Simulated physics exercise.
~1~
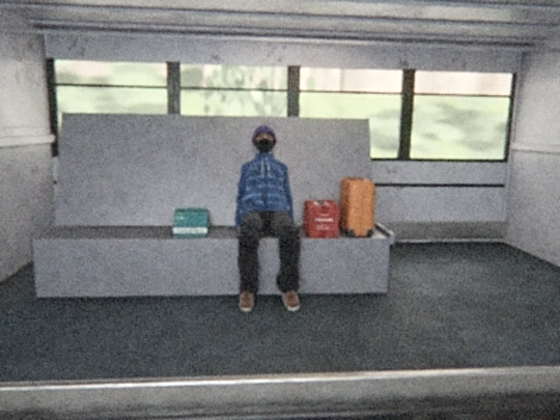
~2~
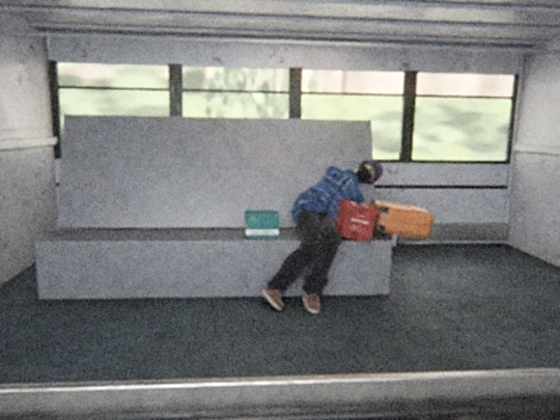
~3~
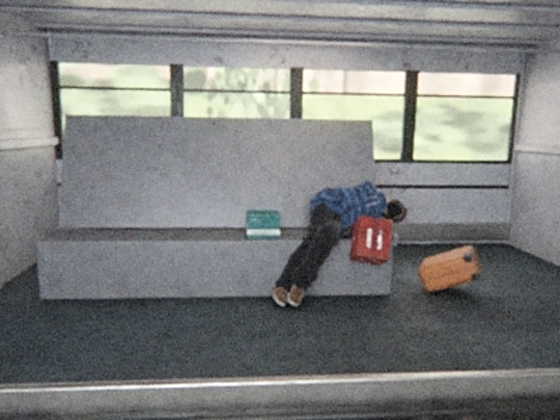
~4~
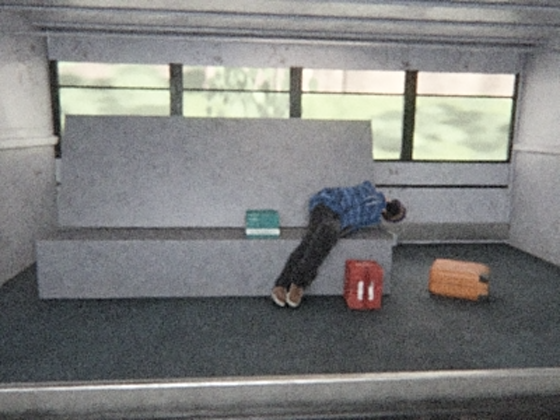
To begin with, a person in a blue plaid shirt and dark cap sits upright on a long grey bench beneath a row of windows, with a teal carton to the left and a red holdall and an upright orange case to the right. The person topples sideways to the right as the luggage shifts the same way and the orange case tips over. The orange case drops to the floor, and the red holdall tilts over the bench end. Finally, both lie on the floor, while the teal carton stays on the seat and the person slumps over the bench's right end.
